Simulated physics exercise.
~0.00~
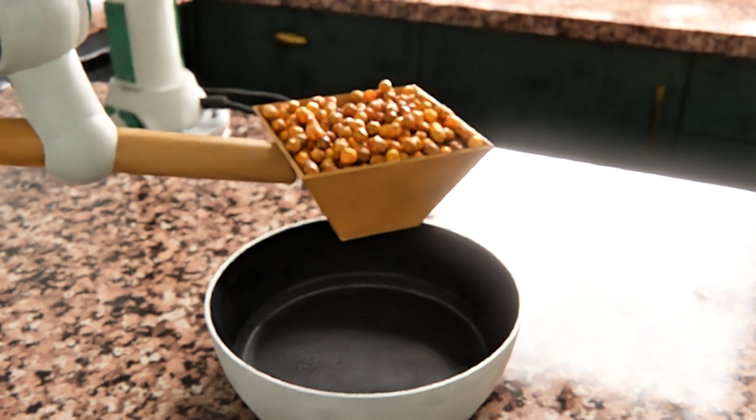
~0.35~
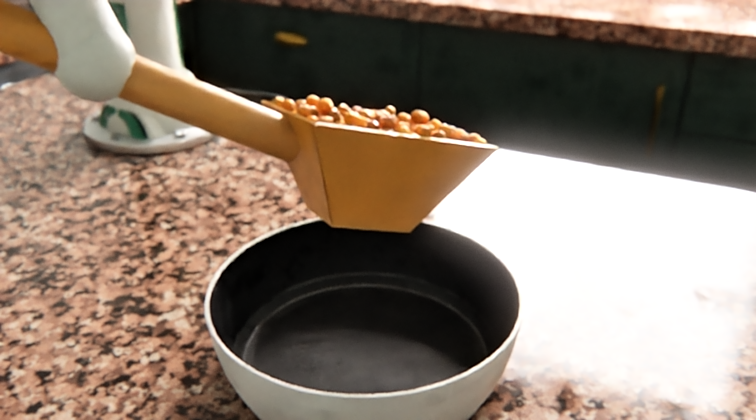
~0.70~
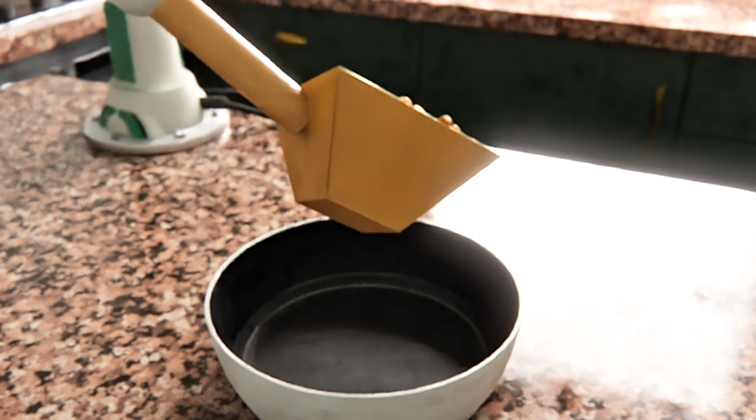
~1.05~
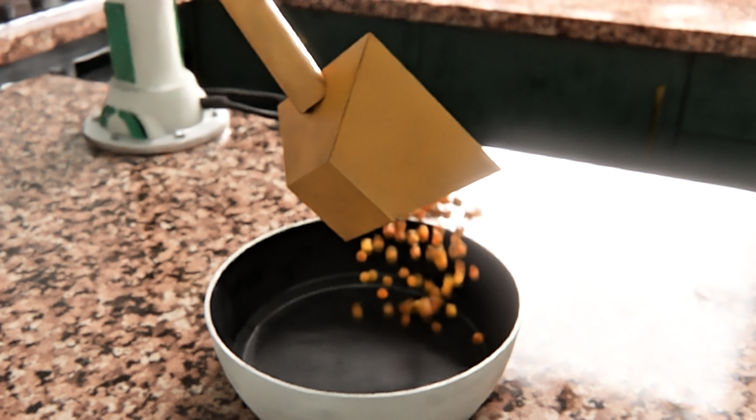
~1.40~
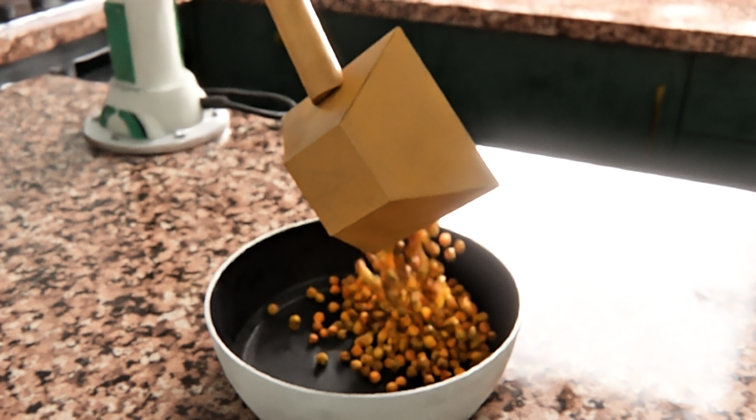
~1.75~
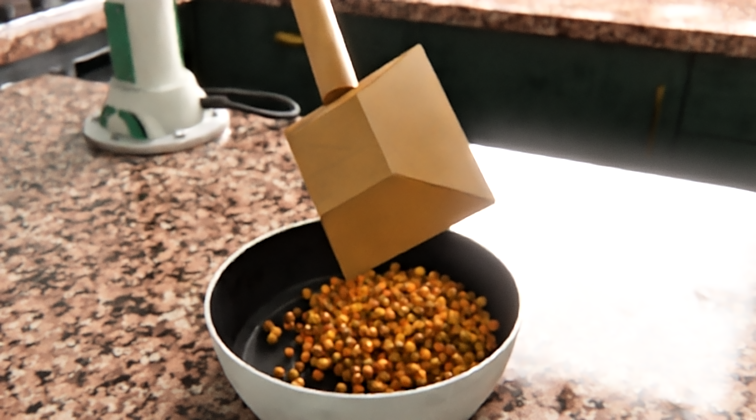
A robot arm tips a yellow scoop, pouring all its orange-brown kernels into a round pan.
